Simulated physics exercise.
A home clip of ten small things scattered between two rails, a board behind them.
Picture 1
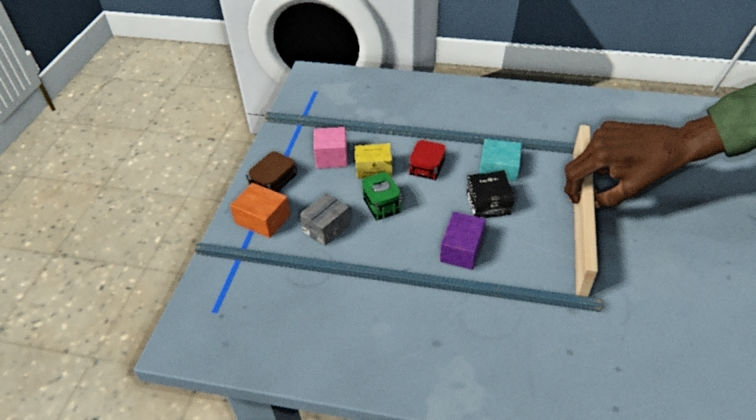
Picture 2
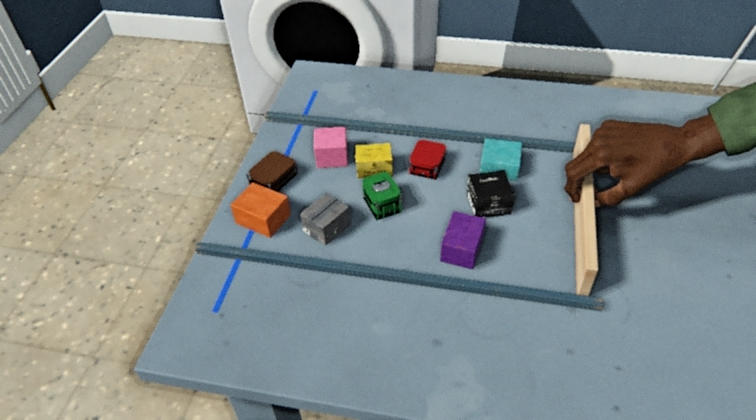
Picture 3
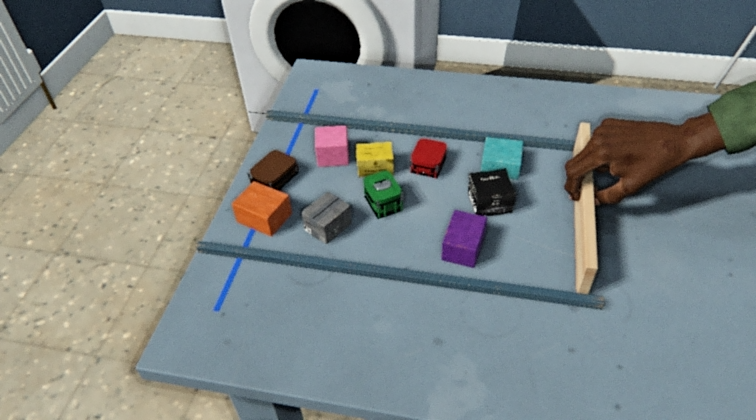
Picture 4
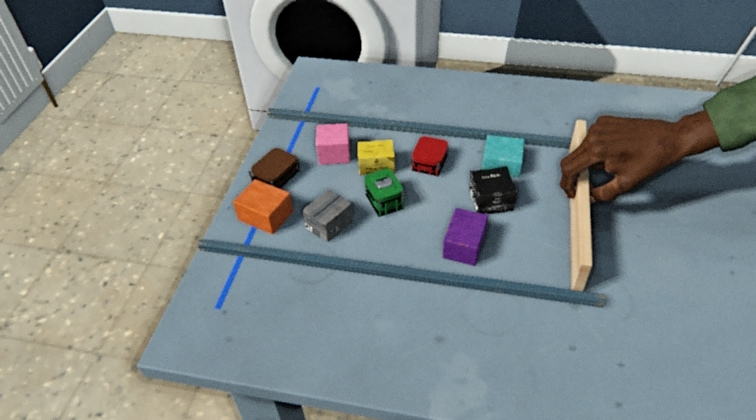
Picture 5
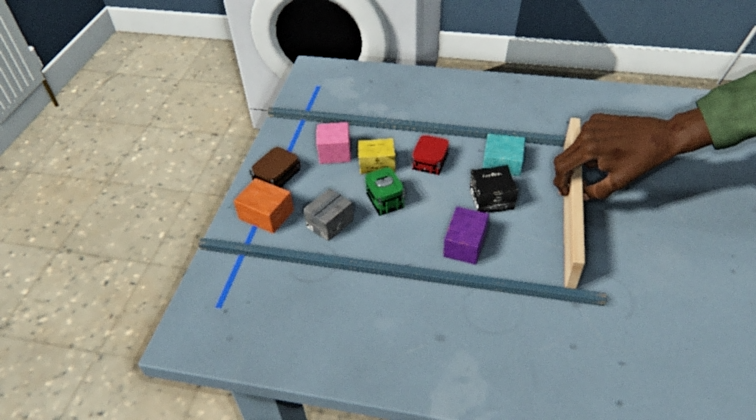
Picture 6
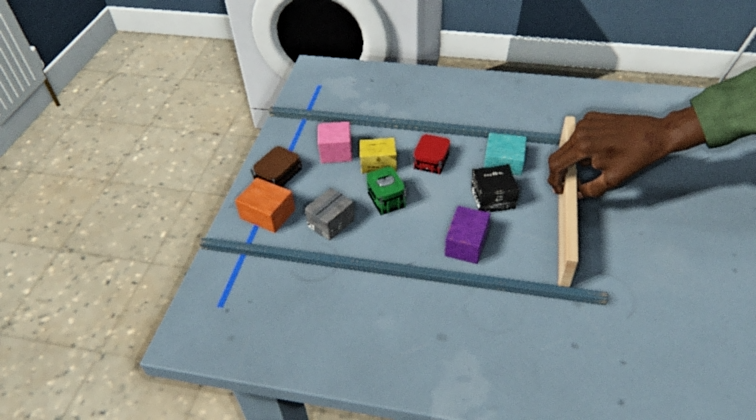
A dark-skinned hand in a green sleeve slides a pale wooden board slowly left between two rails on a blue-grey table, seen from above at an angle. Ahead of it sit ten small blocks and boxes, orange and brown by a blue tape line at left, purple, black and turquoise nearest the board. They stay put among themselves while the view drifts very slightly.
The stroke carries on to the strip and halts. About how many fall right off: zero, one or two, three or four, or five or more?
As it turns out, the number that fall off is five or more.
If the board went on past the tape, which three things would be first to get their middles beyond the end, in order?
The order is the brown case, then the pink block, then the orange block.
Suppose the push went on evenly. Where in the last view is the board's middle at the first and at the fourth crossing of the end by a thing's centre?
At (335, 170) for the first, at (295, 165) for the fourth.
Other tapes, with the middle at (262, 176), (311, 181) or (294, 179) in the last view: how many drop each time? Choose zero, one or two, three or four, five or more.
Taking them in turn, more than four; three to four; three to four.
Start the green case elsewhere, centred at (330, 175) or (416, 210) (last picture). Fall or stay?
In that order, it is lost; stays on.
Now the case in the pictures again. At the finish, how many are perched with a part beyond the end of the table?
That would be 1.
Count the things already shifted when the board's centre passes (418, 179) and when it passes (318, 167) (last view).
By then 7, and 10.
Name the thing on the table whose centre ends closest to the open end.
That is the green case.
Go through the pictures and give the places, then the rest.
Brown case (273, 174); orange block (261, 210); pink block (331, 148); board (584, 205); tape (274, 183), in the first picture.
Orange block (261, 210); turquoise block (501, 160), in the second picture.
Pink block (332, 146); grey box (327, 218), in the third picture.
Brown case (275, 170); black box (492, 191), in the fourth picture.
Orange block (264, 206); board (573, 197), in the fifth picture.
Brown case (277, 169); orange block (266, 205); pink block (335, 143); board (567, 196); tape (278, 177), in the sixth picture.
Early on, none off yet; brown case at rest near (277, 169); orange block at rest near (266, 205); pink block at rest near (335, 143).
A while later, none off yet; brown case moving near (274, 170); orange block at rest near (266, 205); pink block travelled about its own width near (300, 139).
Further along, none off yet; brown case leaning well over near (220, 192); orange block travelled about its own width near (221, 202); pink block travelled well along near (252, 130).
Finally, the number that fall off is five or more; lost, red case, yellow box, grey box, pink block, orange block and brown case.
